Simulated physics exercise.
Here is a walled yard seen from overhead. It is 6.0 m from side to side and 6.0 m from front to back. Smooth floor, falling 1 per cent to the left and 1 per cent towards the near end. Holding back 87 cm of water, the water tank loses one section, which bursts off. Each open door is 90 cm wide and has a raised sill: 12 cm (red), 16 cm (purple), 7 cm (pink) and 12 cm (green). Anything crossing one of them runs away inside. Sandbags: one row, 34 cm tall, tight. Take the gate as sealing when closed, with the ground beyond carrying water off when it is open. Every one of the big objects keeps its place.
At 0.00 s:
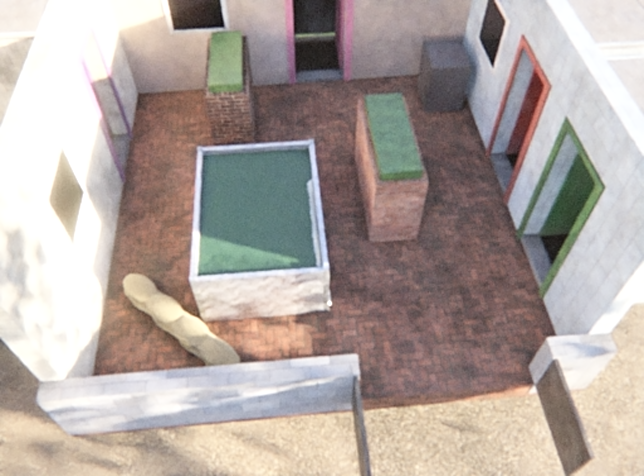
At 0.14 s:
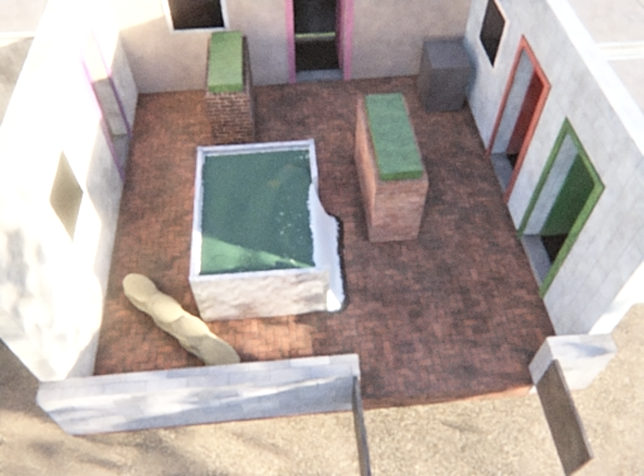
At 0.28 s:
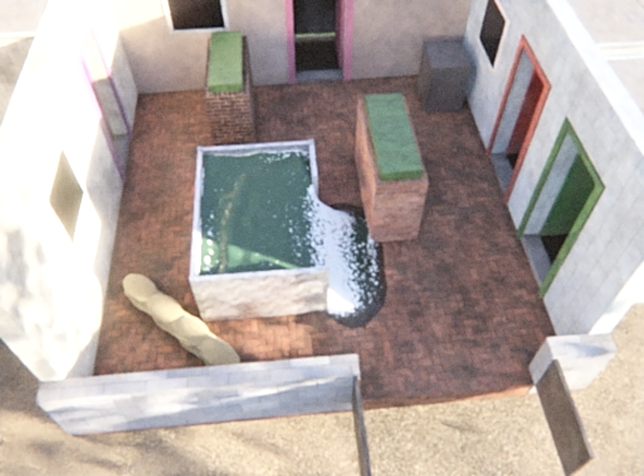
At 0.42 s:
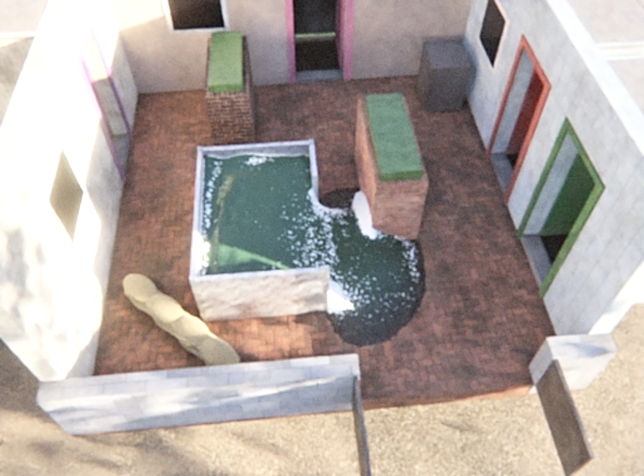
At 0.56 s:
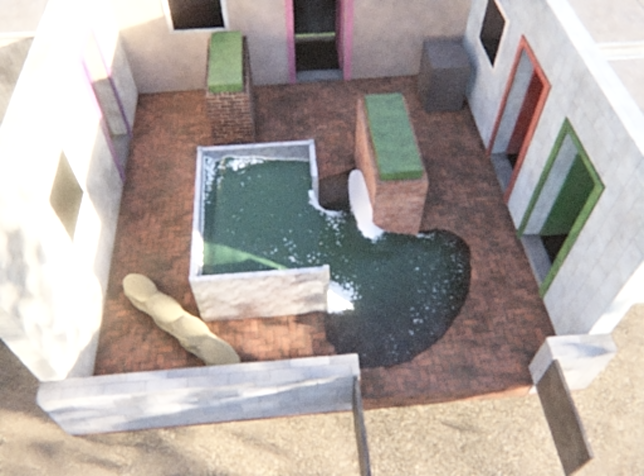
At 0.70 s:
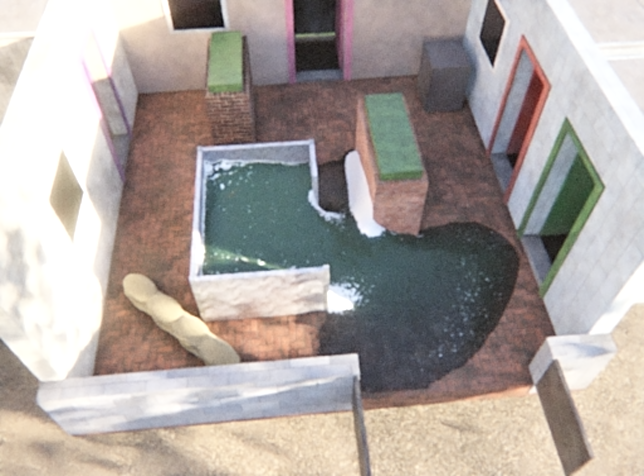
In a walled brick yard, dark green water burst through the right side of a raised tank, foamed against a grass-topped brick block, and spread in a widening pool across the floor toward the right.
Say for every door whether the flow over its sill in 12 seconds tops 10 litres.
As I see it, red door: Limit unbroken. Purple door: Limit unbroken. Pink door: Limit broken. Green door: Limit broken.
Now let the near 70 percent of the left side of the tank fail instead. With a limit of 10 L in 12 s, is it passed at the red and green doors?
So red ends up short of it and green ends up short of it.
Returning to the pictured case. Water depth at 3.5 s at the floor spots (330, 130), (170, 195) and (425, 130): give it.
Reading - approx. 3 / 0 / 2 cm.
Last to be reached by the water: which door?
It's the purple door that comes last.
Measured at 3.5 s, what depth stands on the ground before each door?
Centimetres: Red 7 / purple 1 / pink 12 / green 20.
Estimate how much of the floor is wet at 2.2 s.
Near 45 per cent is wet.
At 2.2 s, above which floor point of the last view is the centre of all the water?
Around (339, 247).
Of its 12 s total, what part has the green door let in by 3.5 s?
That works out near 95%.
After 1.4 s water covers 40 % of the floor and is deepest (50 cm) near (553, 363); red door 4 cm at the sill, 0 L in, purple door not reached, pink door 4 cm at the sill, 0 L in, green door 23 cm at the sill, 112 L in.
After 2.2 s water covers 45 % of the floor and is deepest (36 cm) near (549, 350); red door 8 cm at the sill, 0 L in, purple door not reached, pink door 13 cm at the sill, 10 L in, green door 34 cm at the sill, 258 L in.
After 3.5 s water covers 60 % of the floor and is deepest (20 cm) near (482, 318); red door 7 cm at the sill, 0 L in, purple door not reached, pink door 12 cm at the sill, 37 L in, green door 20 cm at the sill, 365 L in.
After 7.0 s water covers 70 % of the floor and is deepest (11 cm) near (258, 124); red door 4 cm at the sill, 0 L in, purple door 2 cm at the sill, 0 L in, pink door 8 cm at the sill, 63 L in, green door 7 cm at the sill, 386 L in.
After 12.0 s water covers 85 % of the floor and is deepest (7 cm) near (271, 184); red door 3 cm at the sill, 0 L in, purple door 6 cm at the sill, 0 L in, pink door 4 cm at the sill, 64 L in, green door 4 cm at the sill, 386 L in.
